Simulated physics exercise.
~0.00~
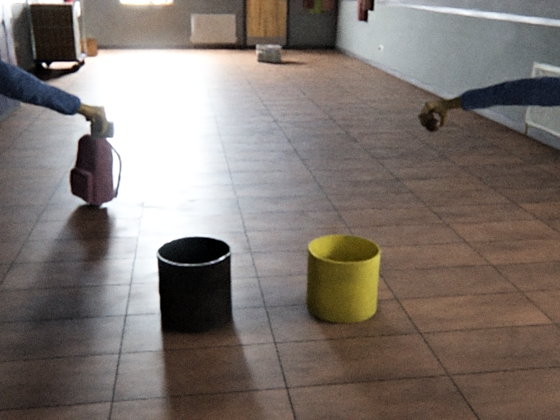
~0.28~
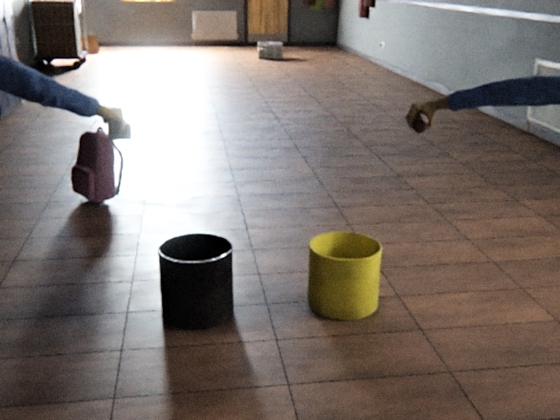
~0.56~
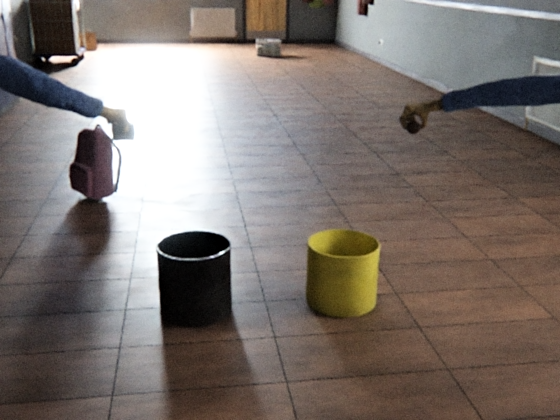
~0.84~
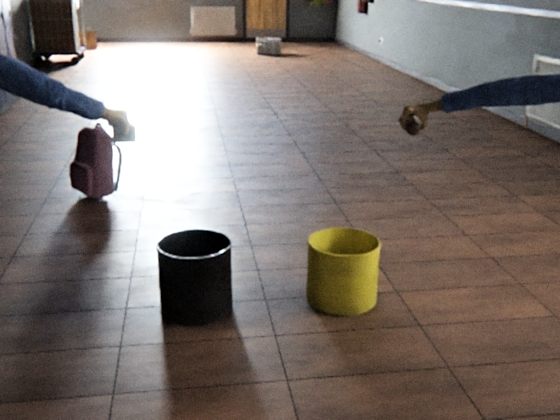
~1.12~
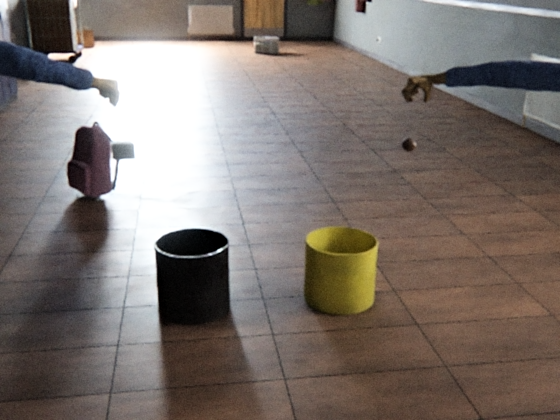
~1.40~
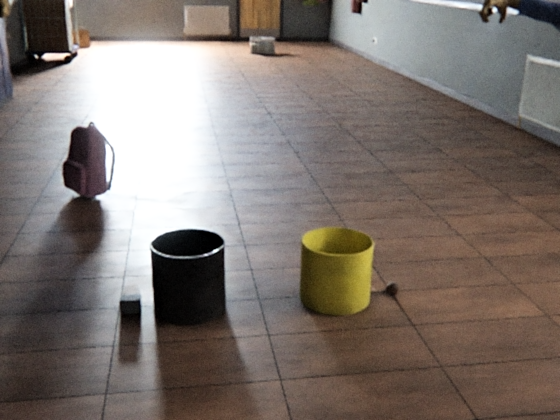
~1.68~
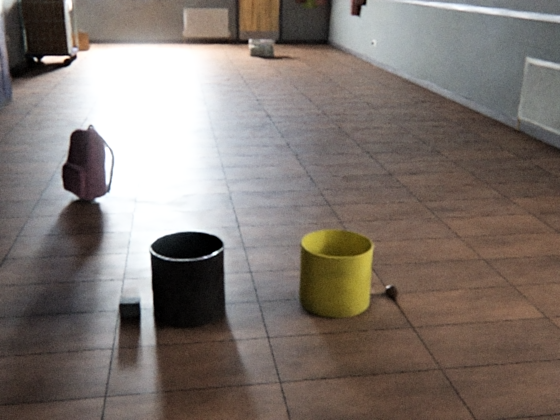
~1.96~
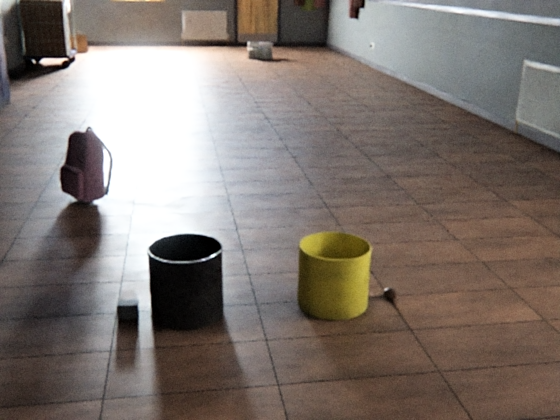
Grey block and brown onion dropping from two outstretched hands, missing the black and yellow bins and resting on the tiled floor.
